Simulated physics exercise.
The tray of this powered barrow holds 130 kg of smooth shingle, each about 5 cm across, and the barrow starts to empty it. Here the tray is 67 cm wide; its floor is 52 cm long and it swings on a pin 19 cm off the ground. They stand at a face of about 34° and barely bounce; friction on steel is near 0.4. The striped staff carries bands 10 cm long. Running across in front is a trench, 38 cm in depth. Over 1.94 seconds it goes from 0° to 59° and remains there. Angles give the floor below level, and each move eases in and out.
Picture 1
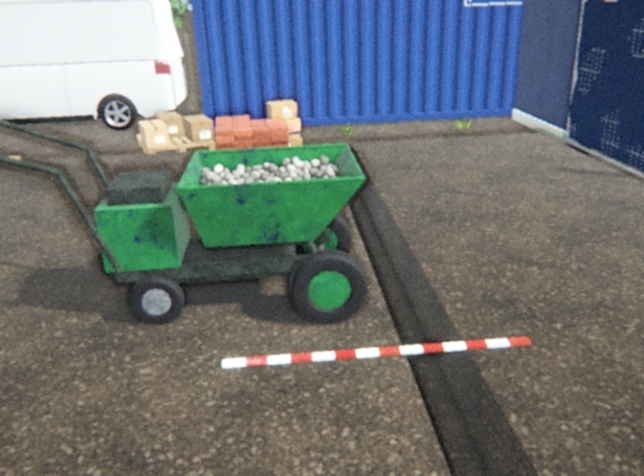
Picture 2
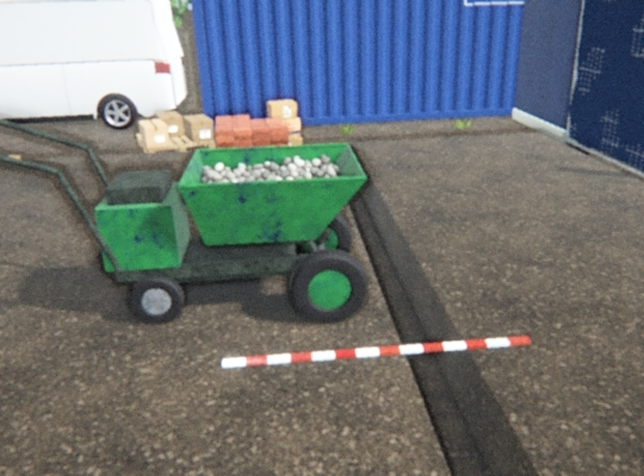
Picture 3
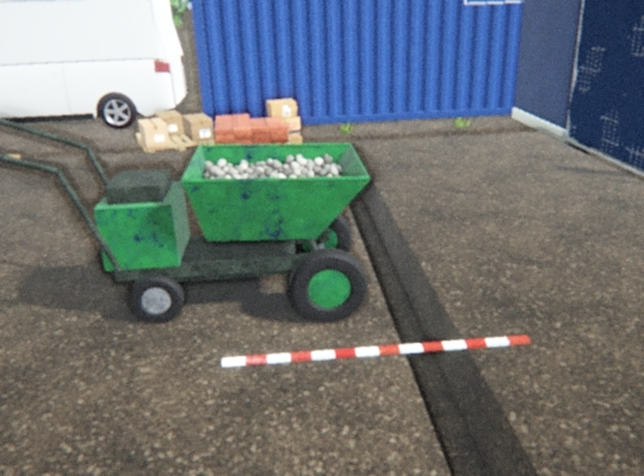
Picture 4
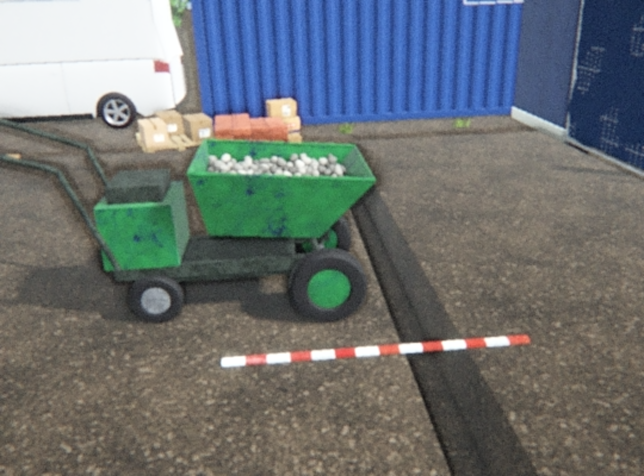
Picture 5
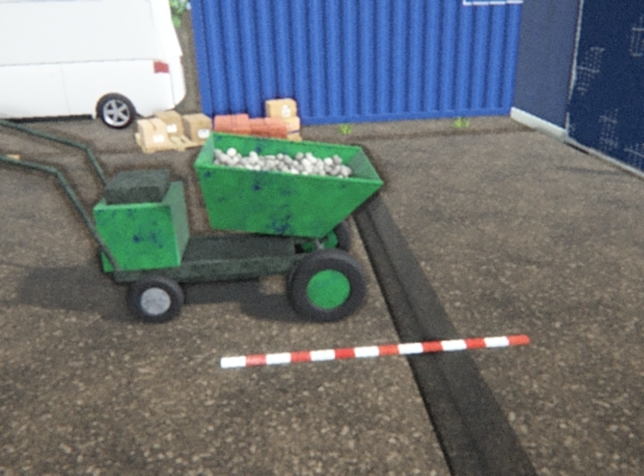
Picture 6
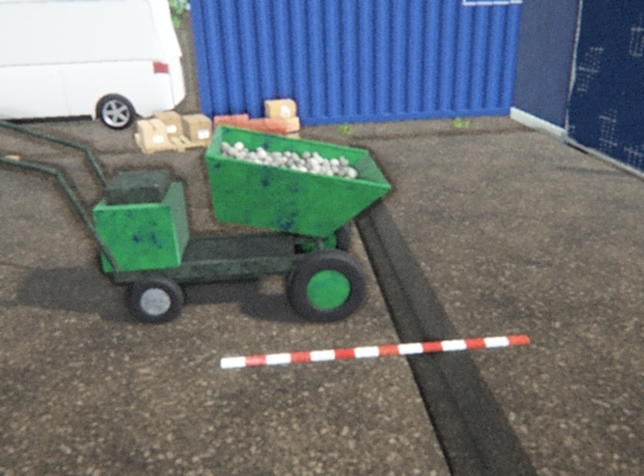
We see a green powered barrow loaded with smooth stones beside a red-and-white striped staff and a dark trench; its tray slowly tilts, the left end rising and the right lip lowering slightly, while the wheels stay still.
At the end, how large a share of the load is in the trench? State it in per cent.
A share of about 21 per cent.
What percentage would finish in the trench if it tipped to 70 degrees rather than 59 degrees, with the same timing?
In that case near 20 per cent.
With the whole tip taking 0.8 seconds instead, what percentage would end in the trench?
In that case some 15 per cent.
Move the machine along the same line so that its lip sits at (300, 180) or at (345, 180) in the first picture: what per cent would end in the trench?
Roughly 75 in a hundred, then 40 in a hundred.
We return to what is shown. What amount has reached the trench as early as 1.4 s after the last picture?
Some 0 per cent.
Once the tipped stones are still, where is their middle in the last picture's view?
Look at roughly (461, 280).
Then, 0.9 s after the last picture the floor is at 50°, 100 % in the tray; the foremost stones are at (421, 222).
Then, 1.4 s after the last picture the floor is at 59°, 73 % in the tray, 27 % past the trench; the foremost stones are at (506, 279).
Then, 1.8 s after the last picture the floor is at 59°, 50 % in the tray, 1 % in the trench, 49 % past the trench; the foremost stones are at (576, 272).
Then, 3.7 s after the last picture the floor is at 59°, 20 % in the tray, 21 % in the trench, 59 % past the trench; the foremost stones are at (635, 280).
